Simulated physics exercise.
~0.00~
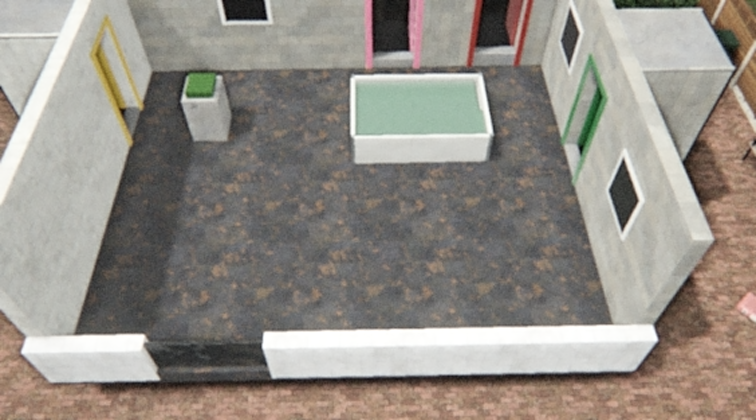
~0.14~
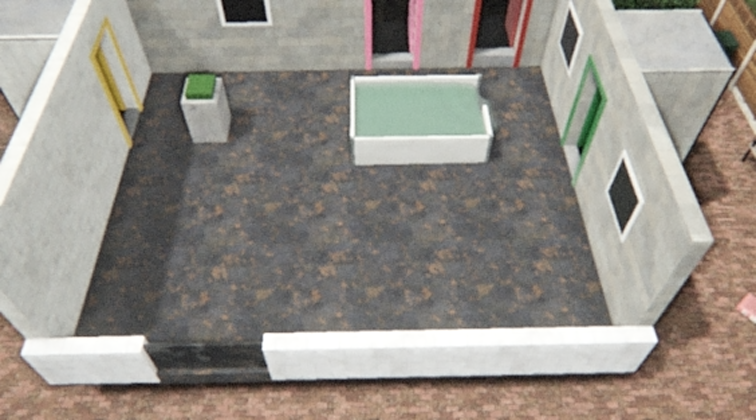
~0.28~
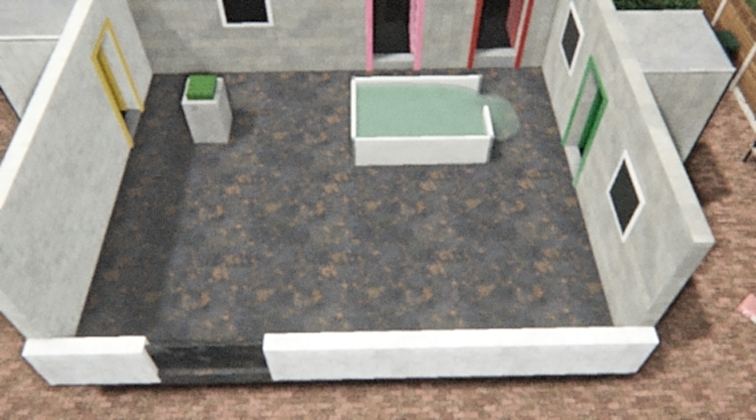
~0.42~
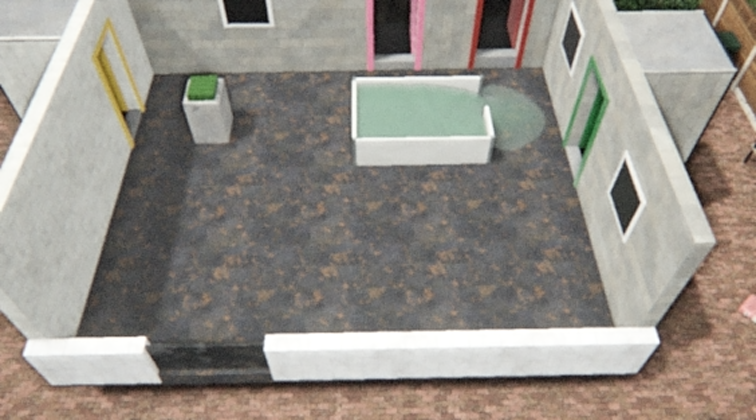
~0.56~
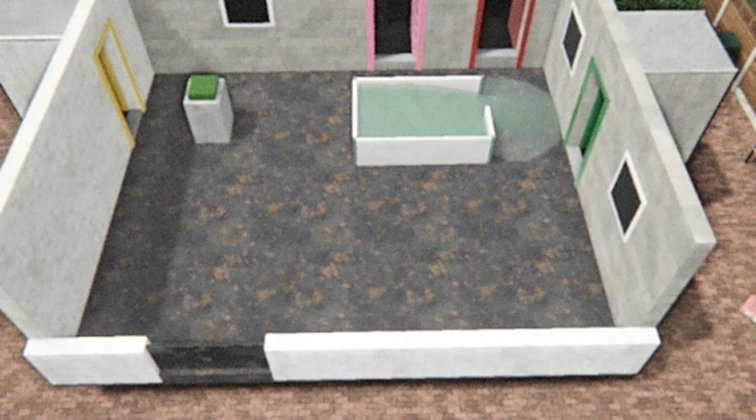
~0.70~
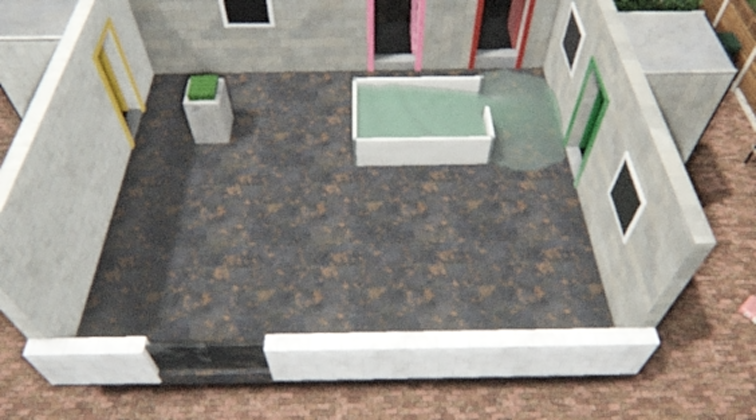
In a walled back court, water pours from a tank's right side and spreads across the dark floor.
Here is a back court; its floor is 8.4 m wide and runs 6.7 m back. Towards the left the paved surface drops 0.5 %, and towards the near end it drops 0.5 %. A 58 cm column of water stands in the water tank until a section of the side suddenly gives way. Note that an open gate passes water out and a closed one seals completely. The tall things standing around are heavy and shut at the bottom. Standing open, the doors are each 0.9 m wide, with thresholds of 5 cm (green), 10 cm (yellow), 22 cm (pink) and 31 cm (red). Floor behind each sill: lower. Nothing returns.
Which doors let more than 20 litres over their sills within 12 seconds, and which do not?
In 12 seconds, the green door lets more through; the yellow door stays within 20 litres; the pink door stays within 20 litres; the red door stays within 20 litres.
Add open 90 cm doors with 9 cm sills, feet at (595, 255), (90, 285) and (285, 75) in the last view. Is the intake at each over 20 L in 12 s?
Less, less, less.
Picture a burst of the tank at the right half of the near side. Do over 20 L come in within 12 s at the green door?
So, green door: Within bounds.
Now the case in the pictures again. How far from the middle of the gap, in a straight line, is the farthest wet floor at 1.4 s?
2.6 m.
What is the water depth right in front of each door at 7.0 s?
Depths in cm: Green 7, yellow 9, pink 3, red 11.
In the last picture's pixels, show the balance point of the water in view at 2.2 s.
Centre: Roughly (458, 128) px.
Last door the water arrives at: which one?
Yellow.
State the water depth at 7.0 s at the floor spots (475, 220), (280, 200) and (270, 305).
First spot near 2 cm, second near 0 cm, third near 2 cm.
After 1.4 s water covers 5 % of the floor and is deepest (46 cm) near (540, 72); green door 10 cm at the sill, 3 L in, yellow door not reached, pink door not reached, red door 10 cm at the sill, 0 L in.
After 2.2 s water covers 15 % of the floor and is deepest (38 cm) near (547, 101); green door 12 cm at the sill, 16 L in, yellow door not reached, pink door not reached, red door 18 cm at the sill, 0 L in.
After 3.5 s water covers 30 % of the floor and is deepest (26 cm) near (541, 78); green door 10 cm at the sill, 38 L in, yellow door not reached, pink door 4 cm at the sill, 0 L in, red door 19 cm at the sill, 0 L in.
After 7.0 s water covers 55 % of the floor and is deepest (14 cm) near (551, 113); green door 7 cm at the sill, 66 L in, yellow door 9 cm at the sill, 0 L in, pink door 3 cm at the sill, 0 L in, red door 11 cm at the sill, 0 L in.
After 12.0 s water covers 85 % of the floor and is deepest (11 cm) near (69, 362); green door 4 cm at the sill, 72 L in, yellow door 6 cm at the sill, 0 L in, pink door 3 cm at the sill, 0 L in, red door 6 cm at the sill, 0 L in.
